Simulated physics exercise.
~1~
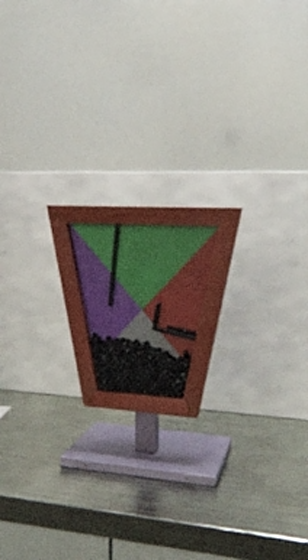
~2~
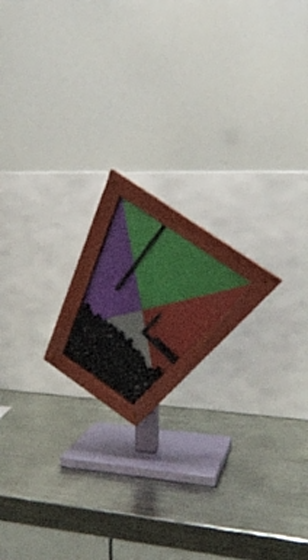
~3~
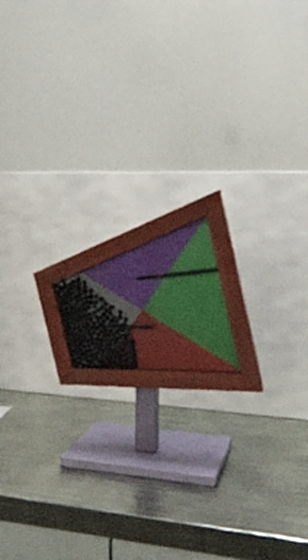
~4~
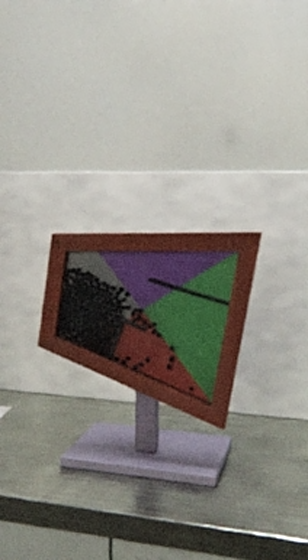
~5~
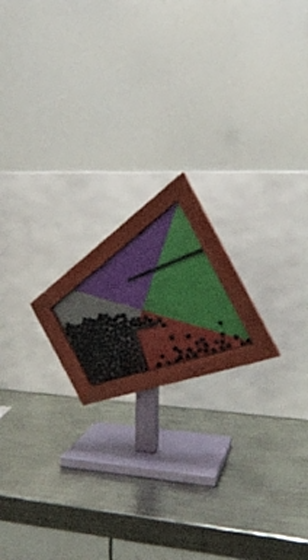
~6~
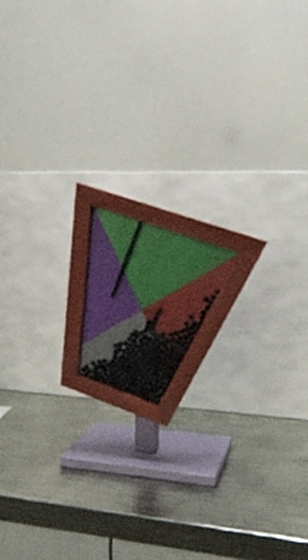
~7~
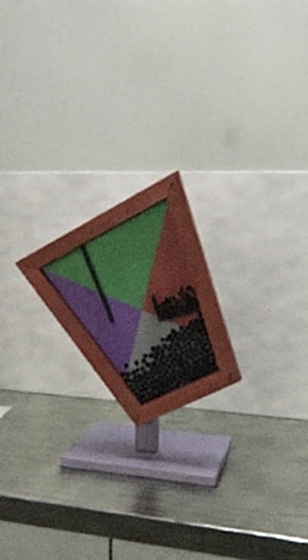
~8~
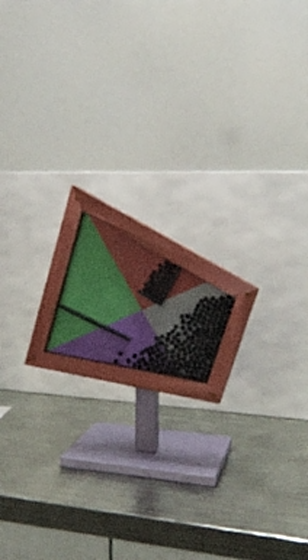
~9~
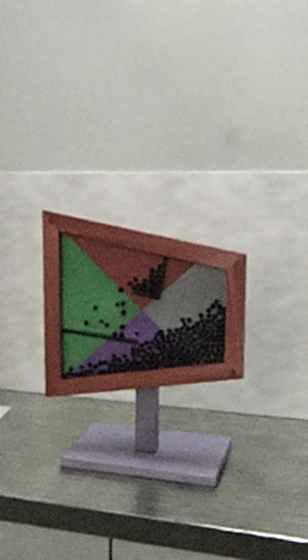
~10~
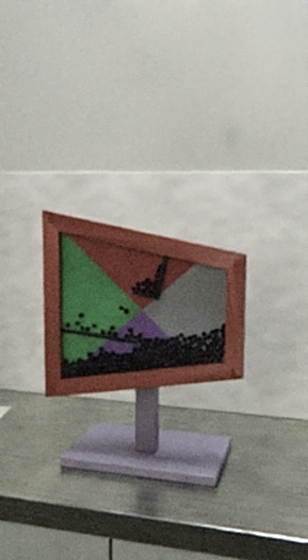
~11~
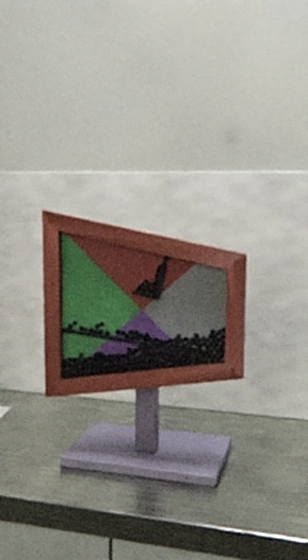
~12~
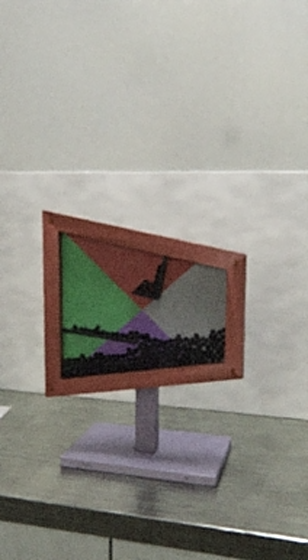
Black beads sliding inside a framed four-colour case as it tilts clockwise, swings back anticlockwise onto its side, and settling mostly along the bottom.
